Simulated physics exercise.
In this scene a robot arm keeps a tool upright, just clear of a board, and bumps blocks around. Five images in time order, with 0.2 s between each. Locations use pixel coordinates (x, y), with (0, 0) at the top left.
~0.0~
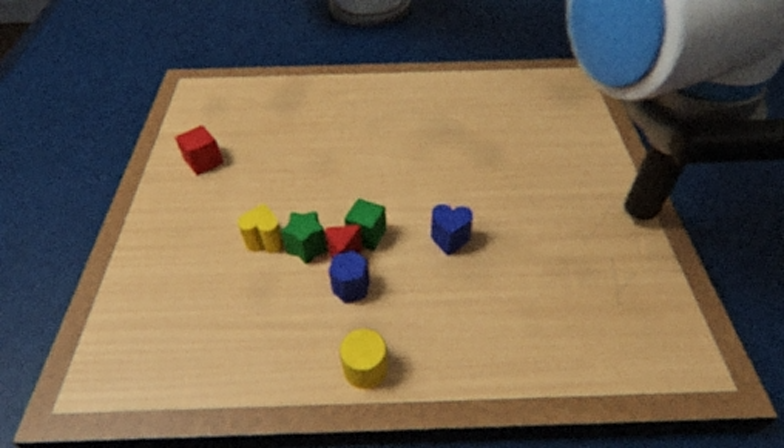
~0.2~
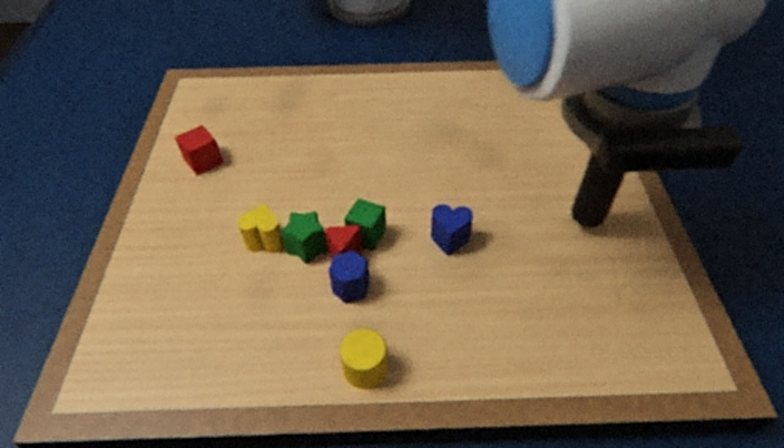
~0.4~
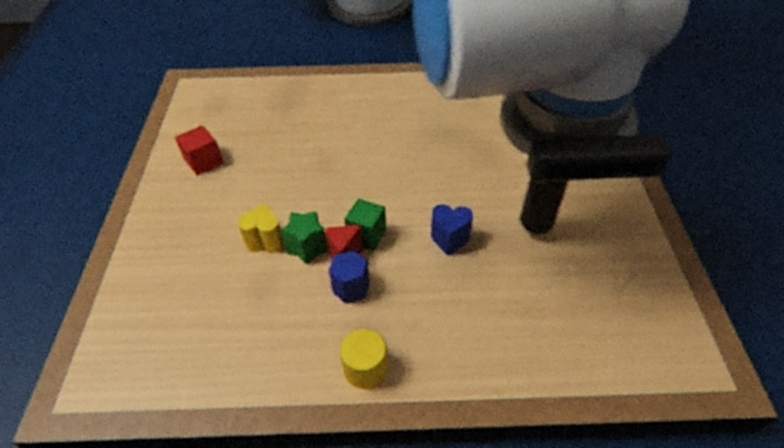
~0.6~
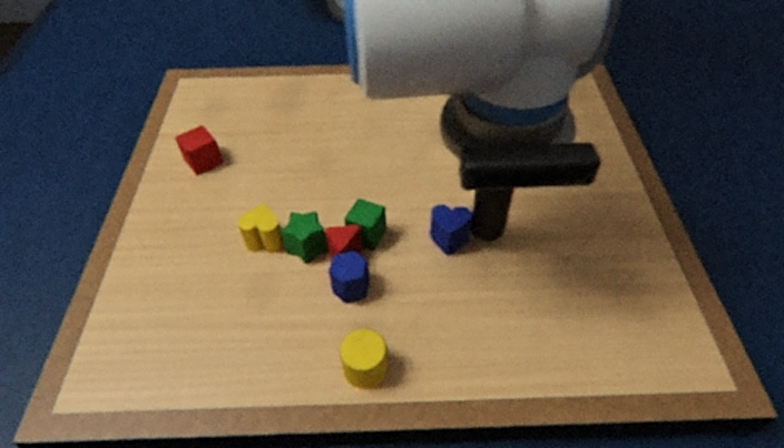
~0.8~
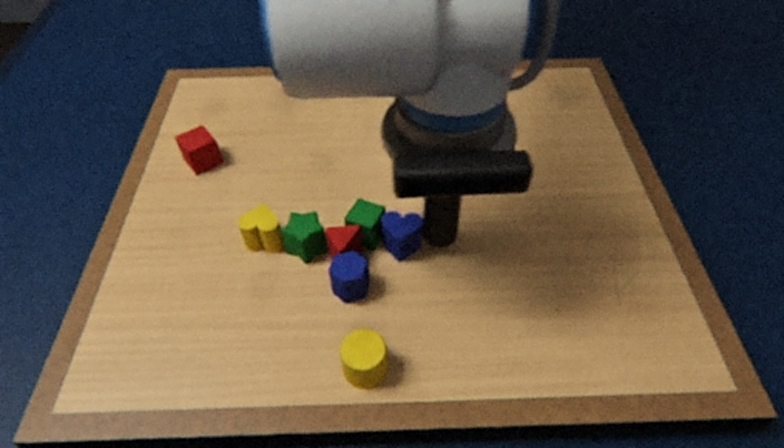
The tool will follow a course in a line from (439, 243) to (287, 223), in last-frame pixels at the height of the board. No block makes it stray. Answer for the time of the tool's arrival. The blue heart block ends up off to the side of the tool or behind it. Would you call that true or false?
Answer: True.
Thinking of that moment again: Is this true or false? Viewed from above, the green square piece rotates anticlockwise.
The claim does not hold.
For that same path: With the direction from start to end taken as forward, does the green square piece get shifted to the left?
No - that is not the case.
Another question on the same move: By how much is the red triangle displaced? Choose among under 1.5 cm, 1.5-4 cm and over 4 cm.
It shifts 1.5 to 4 cm.
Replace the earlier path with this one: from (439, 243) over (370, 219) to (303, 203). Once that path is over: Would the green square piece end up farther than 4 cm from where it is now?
Final answer: Yes.
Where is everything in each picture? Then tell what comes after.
In the first picture, tip of the tool at (640, 209), middles of tops, yellow heart block at (259, 219), green star at (303, 224), red triangle at (342, 234), green square piece at (365, 212), blue heart block at (452, 216).
In the second picture, tool at (588, 216), nothing pushed.
In the third picture, tool at (536, 223), nothing pushed.
In the fourth picture, tool at (487, 229), nothing pushed.
In the fifth picture, tool at (440, 235), yellow heart block at (259, 219), green star at (303, 224), red triangle at (342, 234), green square piece at (365, 212), blue heart block at (402, 223).
What follows on the original path. One third of the way, tool at (387, 229); red triangle at (327, 238), turned 25° anticlockwise; green square piece at (347, 207), turned 25° clockwise; blue heart block at (359, 232), turned 70° anticlockwise.
Two thirds of the way, tool at (335, 222); yellow heart block at (254, 220), turned 15° clockwise; green star at (292, 225), turned 35° anticlockwise; red triangle at (316, 241), turned 55° anticlockwise; green square piece at (301, 197), turned 15° clockwise; blue heart block at (343, 234).
At the end, tool at (285, 216); yellow heart block at (249, 223), turned 35° clockwise; green star at (285, 227), turned 65° anticlockwise; red triangle at (316, 241), turned 55° anticlockwise; green square piece at (259, 184), turned 25° clockwise; blue heart block at (343, 234), turned 125° anticlockwise.
